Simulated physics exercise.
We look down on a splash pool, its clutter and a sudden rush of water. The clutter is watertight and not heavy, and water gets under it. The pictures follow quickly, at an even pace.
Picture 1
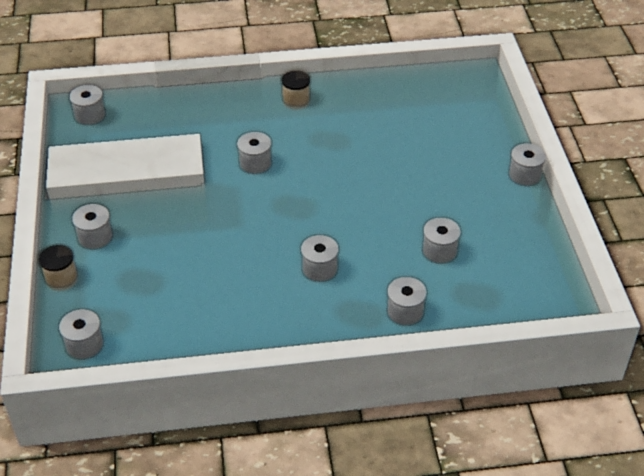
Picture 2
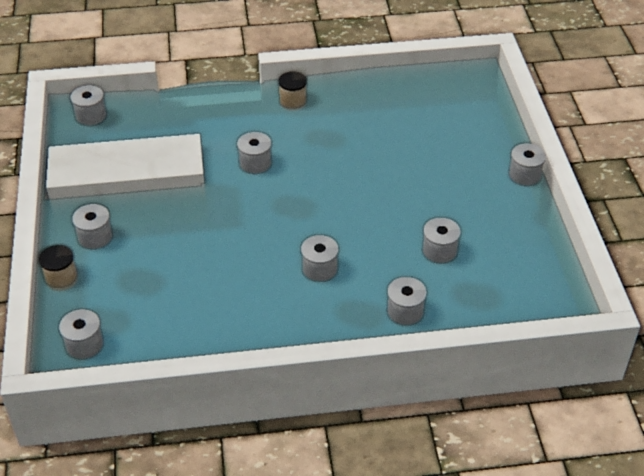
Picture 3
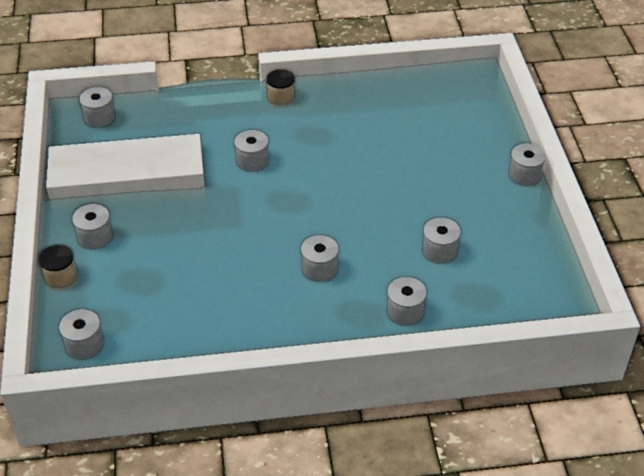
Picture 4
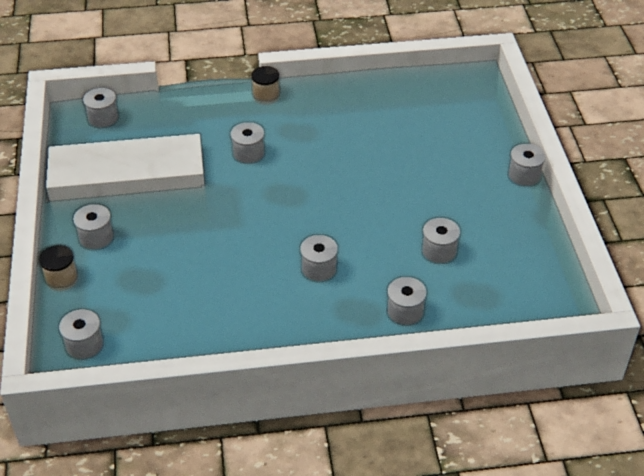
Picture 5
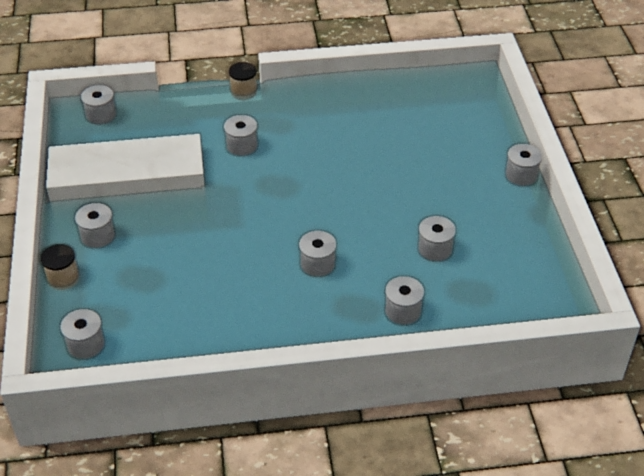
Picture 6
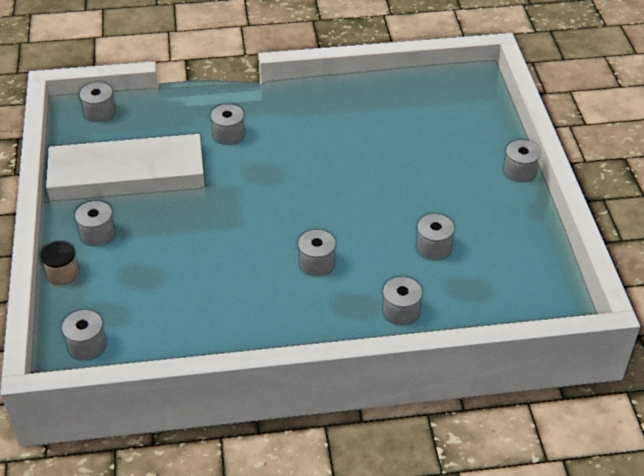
Black-topped tub drifting left to a gap opened in a pool's back wall and leaving view, grey tubs shifting slightly behind it.
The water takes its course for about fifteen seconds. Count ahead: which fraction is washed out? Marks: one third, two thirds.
Share: Under a third.
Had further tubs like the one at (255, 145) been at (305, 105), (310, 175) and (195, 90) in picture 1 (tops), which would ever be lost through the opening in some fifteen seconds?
As listed: Carried outside, carried outside, through.
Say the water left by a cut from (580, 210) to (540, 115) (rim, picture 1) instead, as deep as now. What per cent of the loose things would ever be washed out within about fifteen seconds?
About 30 per cent.
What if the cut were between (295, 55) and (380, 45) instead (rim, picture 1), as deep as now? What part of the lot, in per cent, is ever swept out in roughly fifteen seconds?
About 20 per cent.
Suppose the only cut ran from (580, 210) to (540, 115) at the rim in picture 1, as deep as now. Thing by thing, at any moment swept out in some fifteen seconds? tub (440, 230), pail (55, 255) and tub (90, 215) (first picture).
One after the other: Washed out, stays, stays.
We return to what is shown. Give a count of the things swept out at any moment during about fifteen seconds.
2 of them.
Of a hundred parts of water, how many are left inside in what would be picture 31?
I make it 68 per cent.
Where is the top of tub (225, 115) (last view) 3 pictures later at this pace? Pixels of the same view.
Roughly at (194, 79).
A moment on, 1 of 10 are out; 9 afloat.
Next, 2 of 10 are out; 8 afloat.
Later, 2 of 10 are out; 8 afloat.
In the end, 2 of 10 are out; 8 afloat.
